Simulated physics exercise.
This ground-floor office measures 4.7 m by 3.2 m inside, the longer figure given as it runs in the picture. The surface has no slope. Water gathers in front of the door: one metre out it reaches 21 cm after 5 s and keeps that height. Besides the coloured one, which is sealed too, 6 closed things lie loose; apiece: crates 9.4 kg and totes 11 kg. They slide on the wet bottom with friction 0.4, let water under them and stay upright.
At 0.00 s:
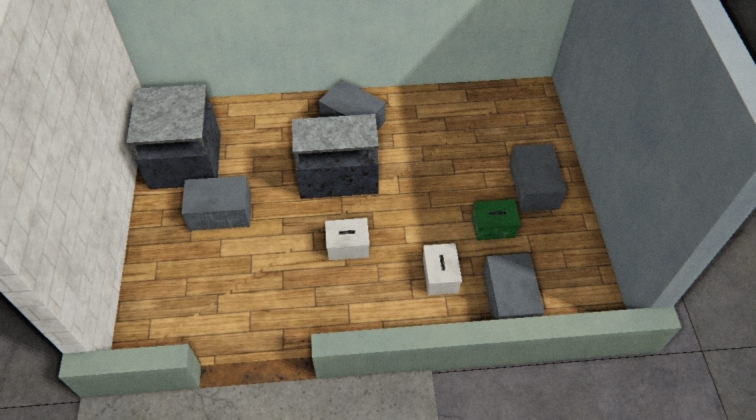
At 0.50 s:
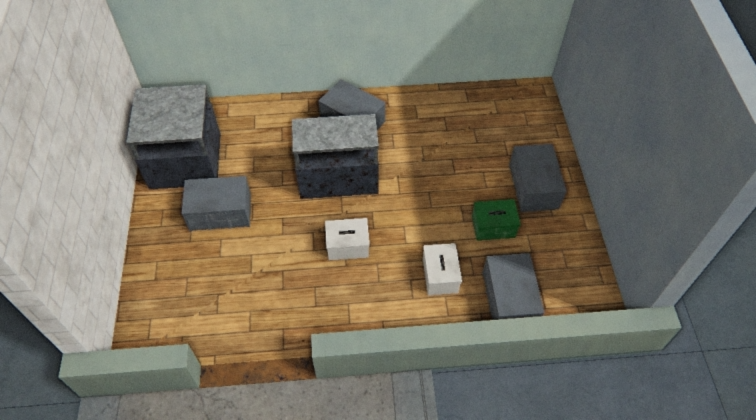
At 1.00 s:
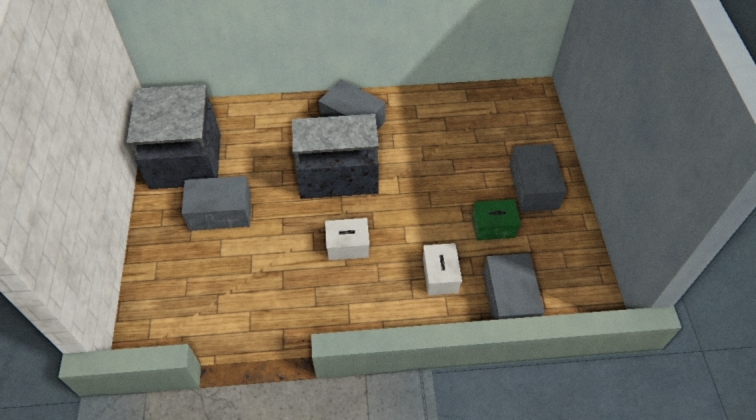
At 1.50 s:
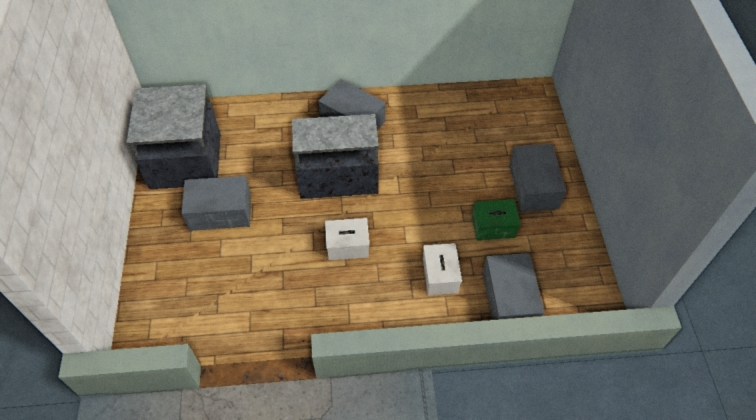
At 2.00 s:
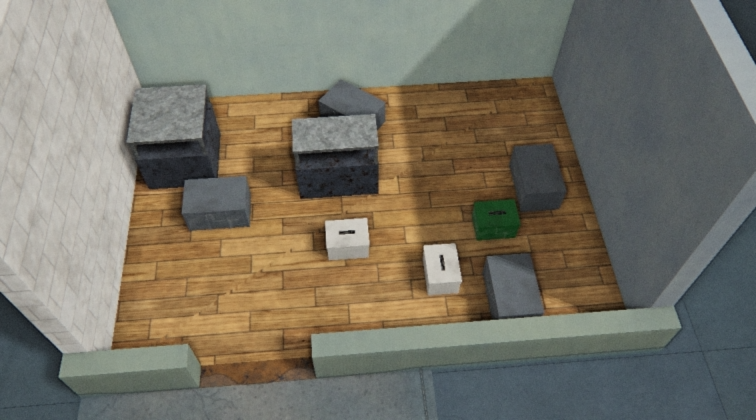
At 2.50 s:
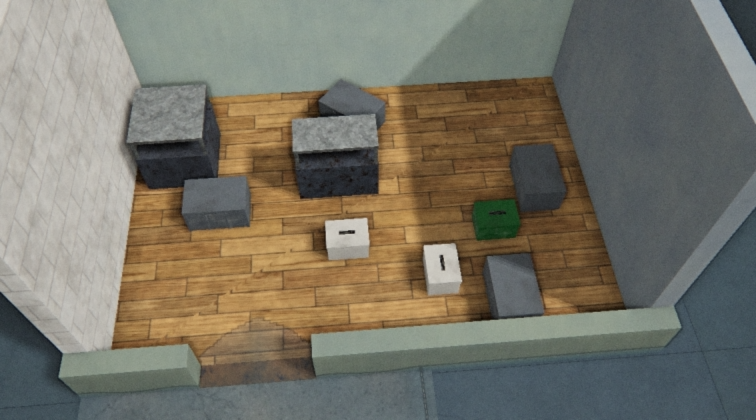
In this clip, a small room with a wooden floor holds grey blocks, two white boxes and a green one, all staying still, while a shallow sheet of water gathers outside the front opening and spreads slightly across the threshold.
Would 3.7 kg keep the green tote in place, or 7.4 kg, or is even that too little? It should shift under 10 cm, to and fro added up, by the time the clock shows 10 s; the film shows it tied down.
Verdict: Only the higher weight holds it.
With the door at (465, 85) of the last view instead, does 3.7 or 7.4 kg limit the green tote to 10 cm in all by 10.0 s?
In that case neither weight holds it.
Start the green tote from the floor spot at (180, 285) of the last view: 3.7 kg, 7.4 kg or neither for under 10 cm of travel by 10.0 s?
Neither is enough.
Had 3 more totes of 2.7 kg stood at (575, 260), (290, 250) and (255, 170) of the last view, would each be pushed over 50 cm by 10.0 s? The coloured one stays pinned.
In that order: Short of it, past it, over.
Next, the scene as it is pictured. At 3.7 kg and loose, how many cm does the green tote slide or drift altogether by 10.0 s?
About 100 cm.
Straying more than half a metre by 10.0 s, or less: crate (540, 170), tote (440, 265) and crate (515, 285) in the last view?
In that order: Under, short of it, under.
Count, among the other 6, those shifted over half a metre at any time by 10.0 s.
I count 3.
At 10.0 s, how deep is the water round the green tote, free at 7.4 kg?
About 3 cm.
After 3.5 s the green tote would be 0 cm from its start with 3.7 kg and 0 cm from its start with 7.4 kg; 0 cm of water round it then.
After 4.5 s the green tote would be 0 cm from its start with 3.7 kg and 0 cm from its start with 7.4 kg; 0 cm of water round it then.
After 7.0 s the green tote would be 6 cm from its start with 3.7 kg and 0 cm from its start with 7.4 kg; 2 cm of water round it then.
After 10.0 s the green tote would be 103 cm from its start with 3.7 kg and 0 cm from its start with 7.4 kg; 3 cm of water round it then.
